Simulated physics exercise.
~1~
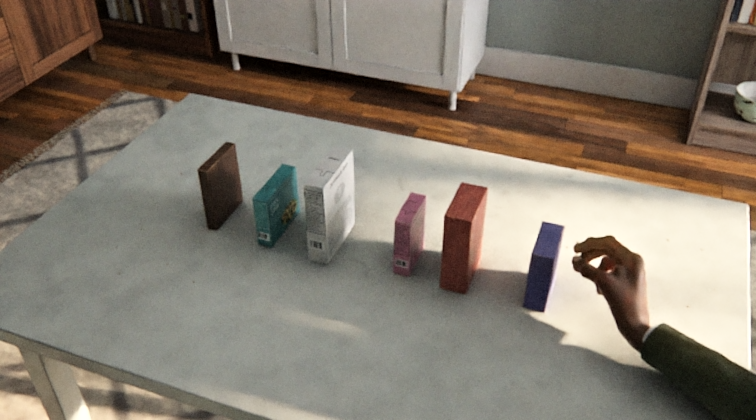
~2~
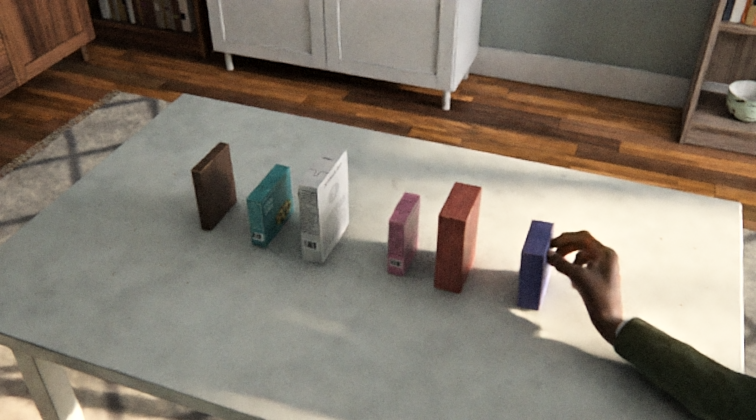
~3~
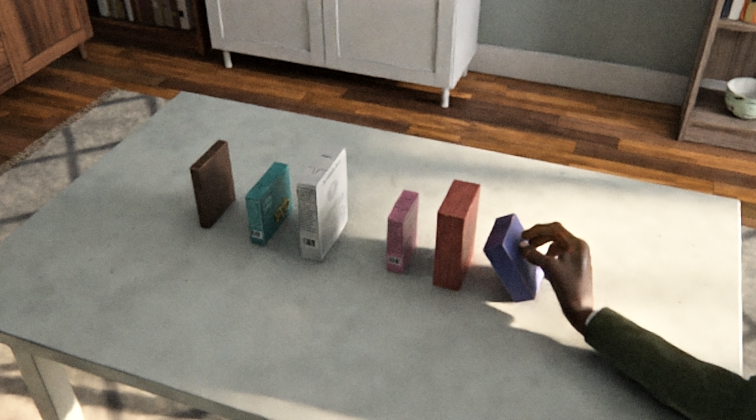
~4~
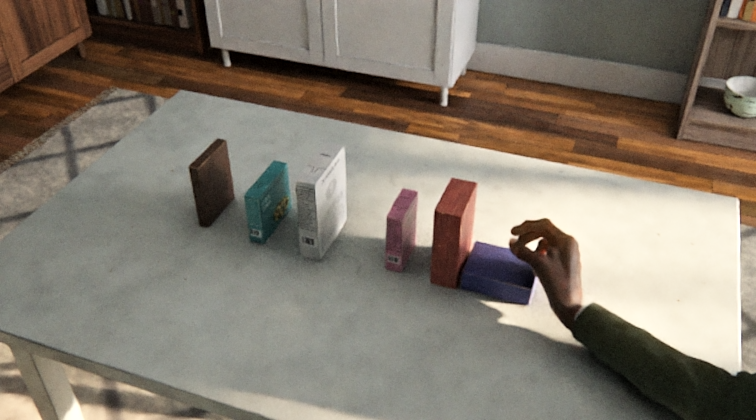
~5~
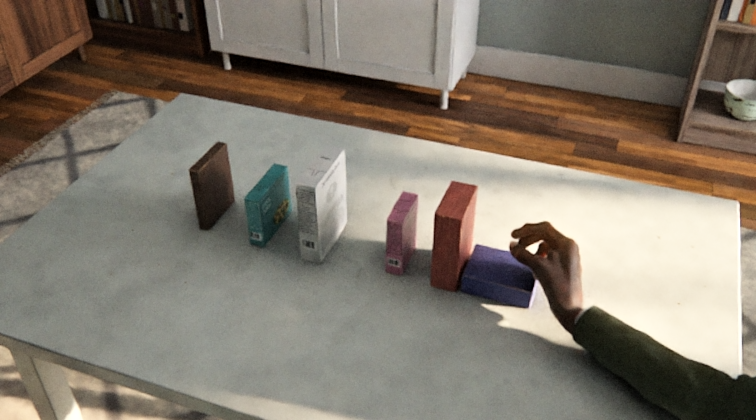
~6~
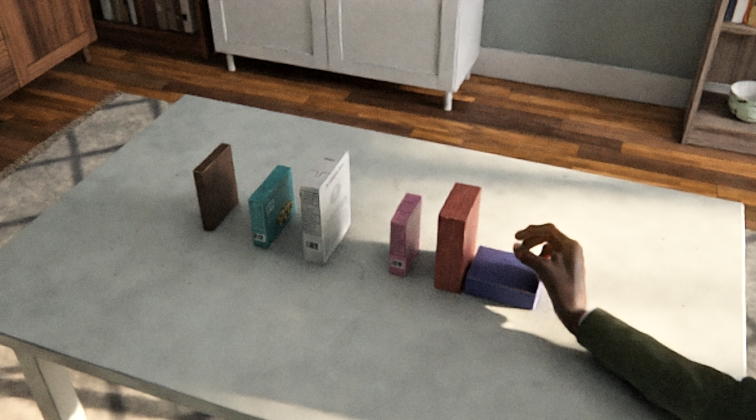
In the video, a hand tips the blue board at the right end of a spaced row of upright boards and packets on a table. It falls left and lies on its side by the red board, while the others, including the turquoise packet, remain standing.
